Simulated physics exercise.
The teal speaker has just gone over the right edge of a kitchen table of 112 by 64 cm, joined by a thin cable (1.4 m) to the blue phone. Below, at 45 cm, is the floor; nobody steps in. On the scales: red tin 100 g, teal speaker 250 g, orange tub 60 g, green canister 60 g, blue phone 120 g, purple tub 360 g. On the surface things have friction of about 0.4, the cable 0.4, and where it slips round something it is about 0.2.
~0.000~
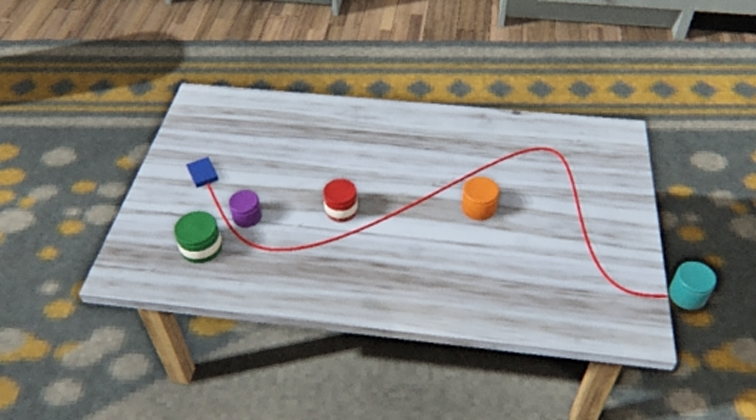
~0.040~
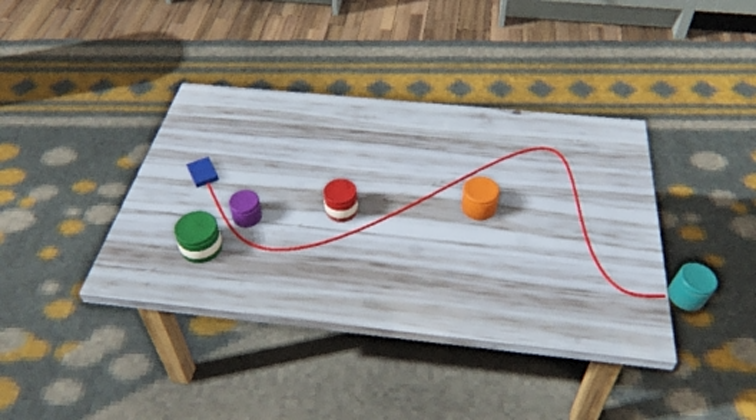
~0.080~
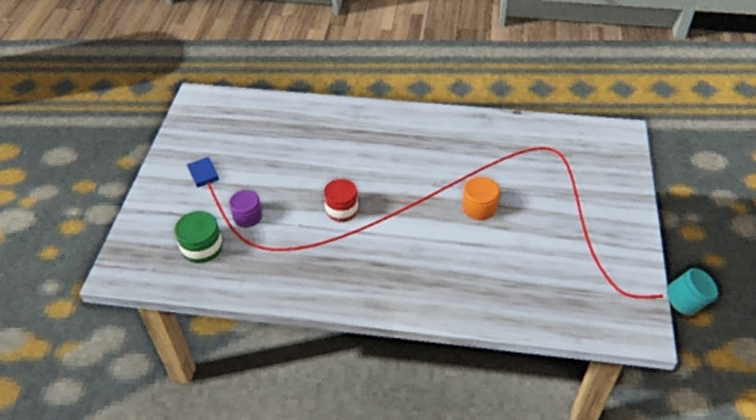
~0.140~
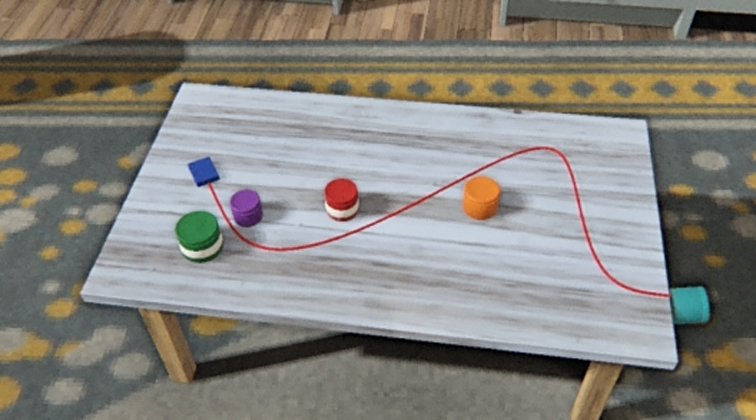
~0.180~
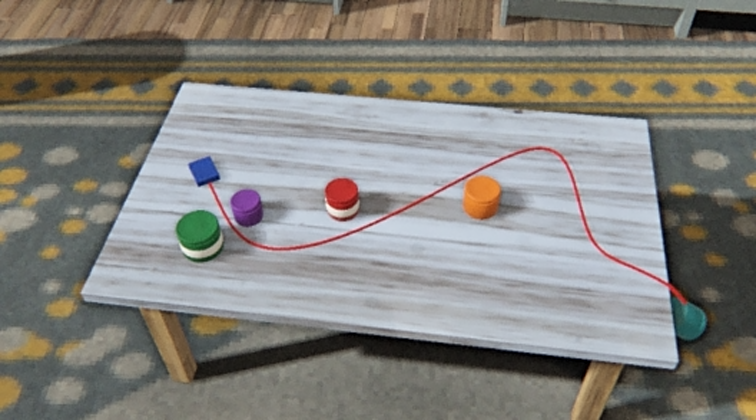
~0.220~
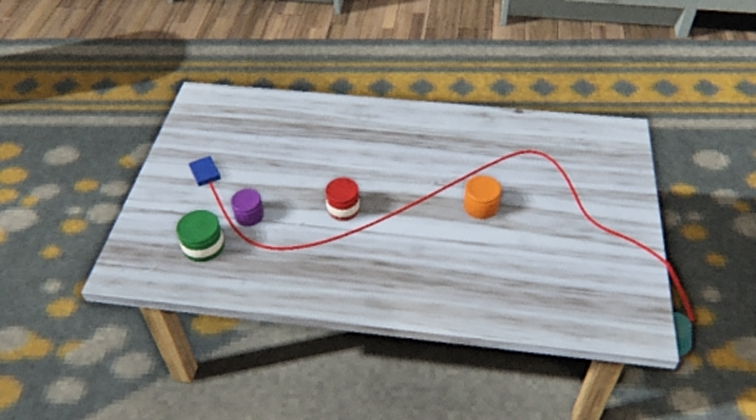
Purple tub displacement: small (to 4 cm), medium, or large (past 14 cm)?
Small.
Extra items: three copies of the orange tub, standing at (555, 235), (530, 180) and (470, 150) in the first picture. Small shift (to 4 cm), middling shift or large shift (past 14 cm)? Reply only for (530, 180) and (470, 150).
Big and slight.
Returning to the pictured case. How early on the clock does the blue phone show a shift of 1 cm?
For the blue phone, 0.42 seconds.
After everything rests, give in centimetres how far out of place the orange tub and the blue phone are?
Net shift - orange tub 10 cm, blue phone 2 cm.
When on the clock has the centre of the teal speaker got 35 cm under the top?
That comes at 0.34 seconds.
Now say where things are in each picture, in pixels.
In the first frame, purple tub (243, 200); cable runs through (604, 274) (568, 168) (358, 230).
In the second frame, teal speaker (697, 277); cable runs through (604, 274).
In the third frame, teal speaker (692, 292); cable runs through (604, 274).
In the fourth frame, teal speaker (688, 305); cable runs through (606, 273).
In the fifth frame, teal speaker (682, 319); cable runs through (630, 266).
In the sixth frame, purple tub (246, 199); cable runs through (668, 265) (569, 181) (360, 229).
At 0.5 s, the cable's tail end at (213, 186); orange tub 7 cm off its start, teal speaker over the edge, blue phone 1 cm off its start.
At 0.7 s, the cable's tail end at (213, 186); orange tub 9 cm off its start, teal speaker over the edge, blue phone 1 cm off its start.
At 1.0 s, the cable's tail end at (213, 186); orange tub 9 cm off its start at (482, 221), teal speaker over the edge, blue phone 1 cm off its start at (206, 171).
At 1.2 s, the cable's tail end at (213, 186); orange tub 9 cm off its start, teal speaker over the edge, blue phone 1 cm off its start.
At 2.4 s, the cable's tail end at (213, 186); purple tub 0 cm off its start at (246, 199), orange tub 9 cm off its start at (482, 222), teal speaker over the edge, blue phone 1 cm off its start at (206, 171).
